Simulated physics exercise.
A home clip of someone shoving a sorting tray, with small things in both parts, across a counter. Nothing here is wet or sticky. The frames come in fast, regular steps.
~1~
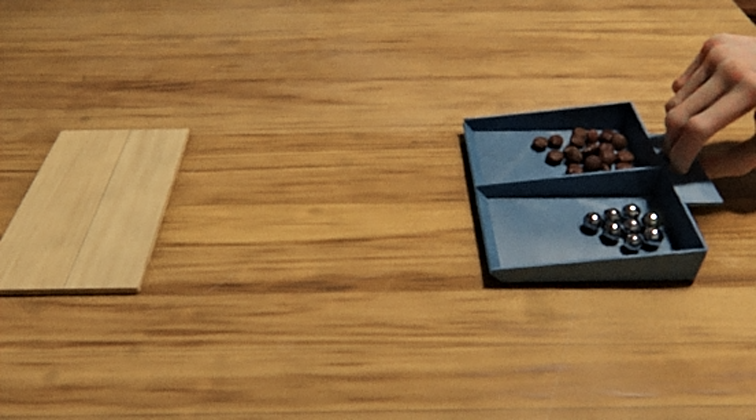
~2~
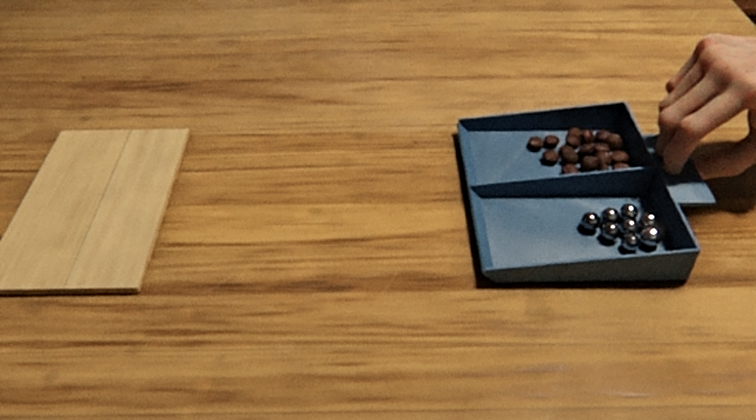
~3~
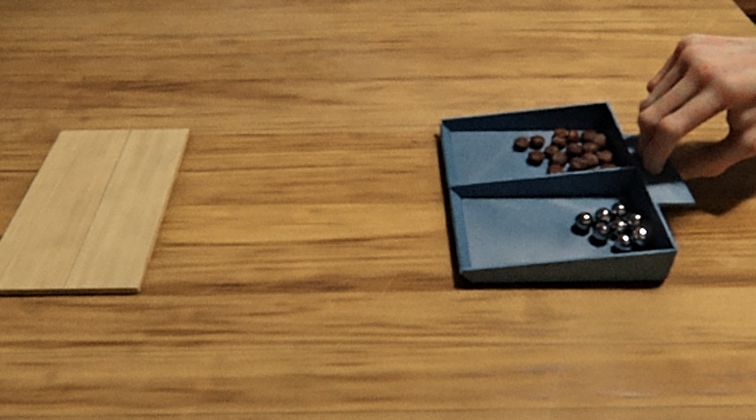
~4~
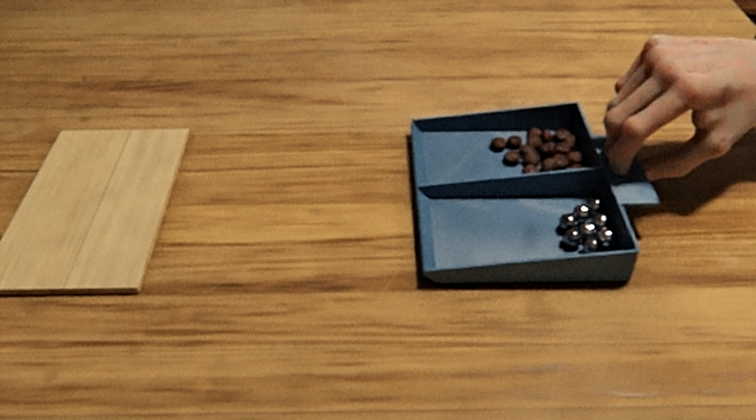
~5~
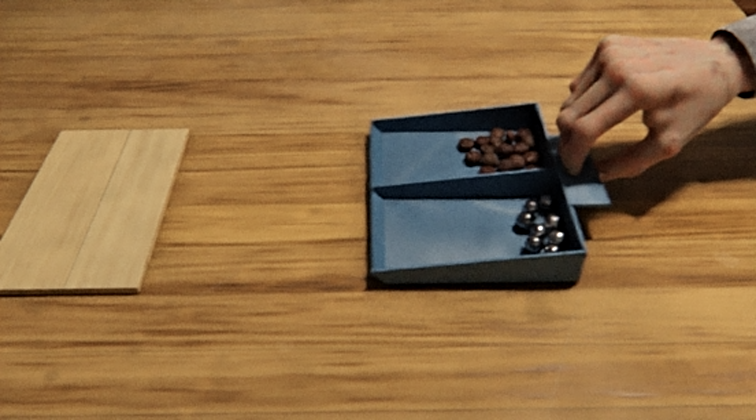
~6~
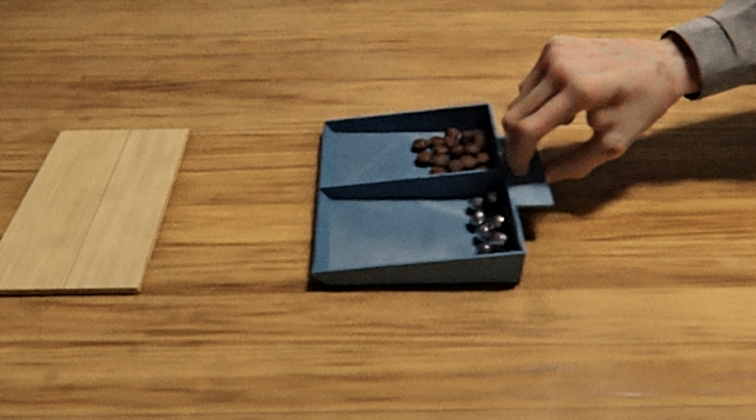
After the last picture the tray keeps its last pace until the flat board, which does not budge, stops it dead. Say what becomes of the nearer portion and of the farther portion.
Nearer portion: It throws some past the low edge. Farther portion: It keeps within its part.
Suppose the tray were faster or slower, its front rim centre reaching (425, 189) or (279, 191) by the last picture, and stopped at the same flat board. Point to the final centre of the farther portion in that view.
One: (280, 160). Two: (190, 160).
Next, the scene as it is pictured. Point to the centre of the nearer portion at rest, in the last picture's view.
Near (53, 220).
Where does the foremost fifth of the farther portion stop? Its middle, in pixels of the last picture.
Near (182, 164).
Then, 0.08 s past the last view, tray still sliding, front rim near (247, 192); nearer portion all inside; farther portion all inside.
Then, 0.27 s past the last view, tray stopped at the flat board; nearer portion all inside, moved towards the front rim; farther portion all inside, moved towards the front rim.
Then, 0.48 s past the last view, tray stopped at the flat board; nearer portion about half out of the tray; farther portion all inside, moved towards the front rim.
Finally, tray stopped at the flat board; nearer portion about half out of the tray; farther portion all inside, moved towards the front rim.
